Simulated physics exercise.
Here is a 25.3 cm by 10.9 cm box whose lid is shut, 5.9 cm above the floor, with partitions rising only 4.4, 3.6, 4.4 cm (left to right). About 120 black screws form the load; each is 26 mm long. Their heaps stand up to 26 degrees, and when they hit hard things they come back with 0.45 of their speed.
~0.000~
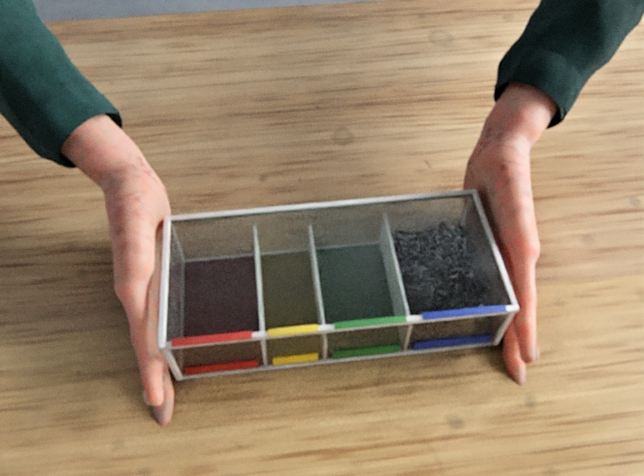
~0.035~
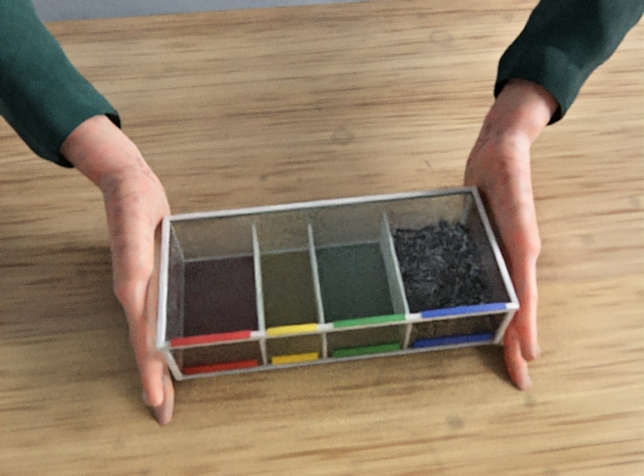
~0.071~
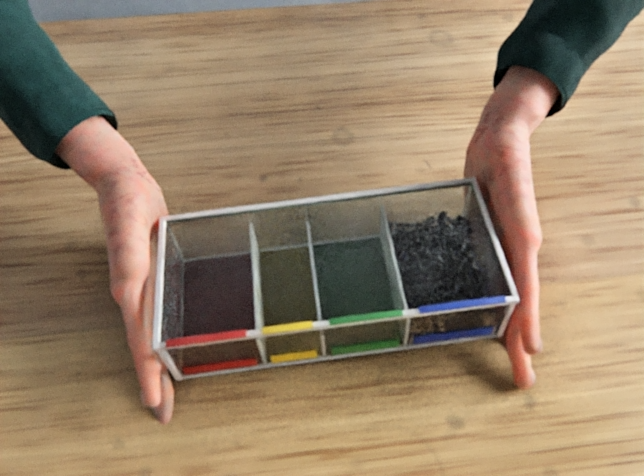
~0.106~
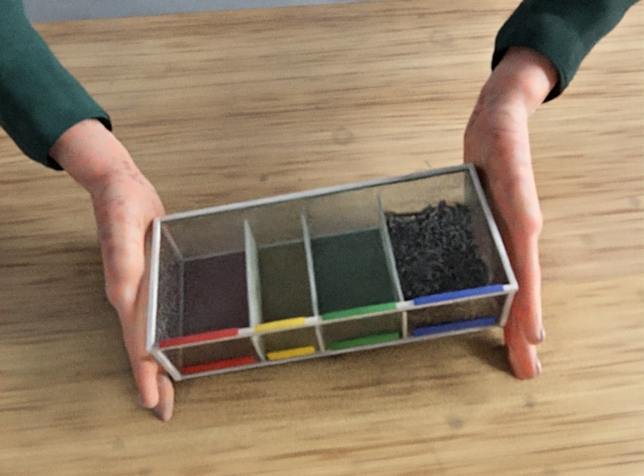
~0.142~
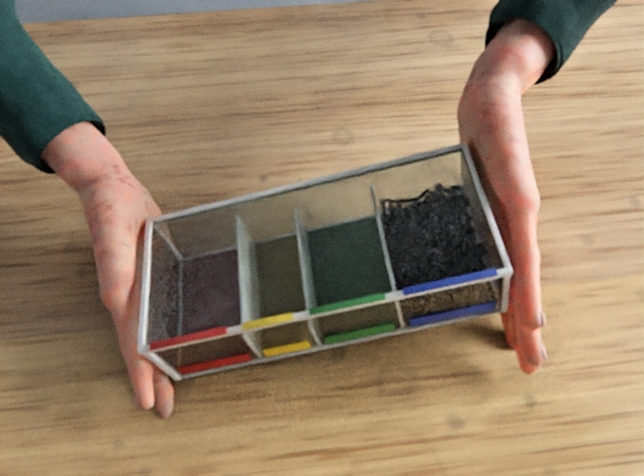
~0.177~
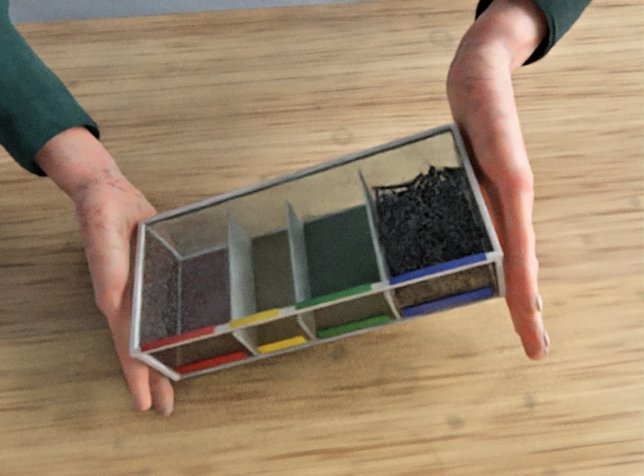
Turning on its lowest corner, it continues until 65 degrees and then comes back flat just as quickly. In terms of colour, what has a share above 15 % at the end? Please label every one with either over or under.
Labels - red: Under; blue: Over; green: Under; yellow: Under.
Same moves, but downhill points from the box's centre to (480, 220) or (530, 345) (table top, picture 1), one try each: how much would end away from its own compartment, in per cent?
Estimate: Some 0 % and some 0 % respectively.
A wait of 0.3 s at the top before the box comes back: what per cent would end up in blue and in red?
Result - blue: 90 %; red: 0 %.
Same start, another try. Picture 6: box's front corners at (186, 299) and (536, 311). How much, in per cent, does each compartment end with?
Red 0 %; blue 100 %; green 0 %; yellow 0 %.
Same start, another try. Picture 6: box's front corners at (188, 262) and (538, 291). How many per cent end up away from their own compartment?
Some 0 %.
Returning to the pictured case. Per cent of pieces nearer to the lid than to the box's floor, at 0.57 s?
30 per cent, give or take.
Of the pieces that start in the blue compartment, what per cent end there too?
Roughly 90 per cent.
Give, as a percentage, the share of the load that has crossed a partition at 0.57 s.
Estimate: Some 0 %.
After 0.57 s, tilt 64 degrees; blue 100 %.
After 0.84 s, tilt 25 degrees; blue 90 %, green 5 %.
Then, at 1.21 s, tilt 0 degrees; blue 90 %, green 5 %.
At rest (1.6 s), red 0 %, blue 90 %, green 5 %, yellow 0 %.
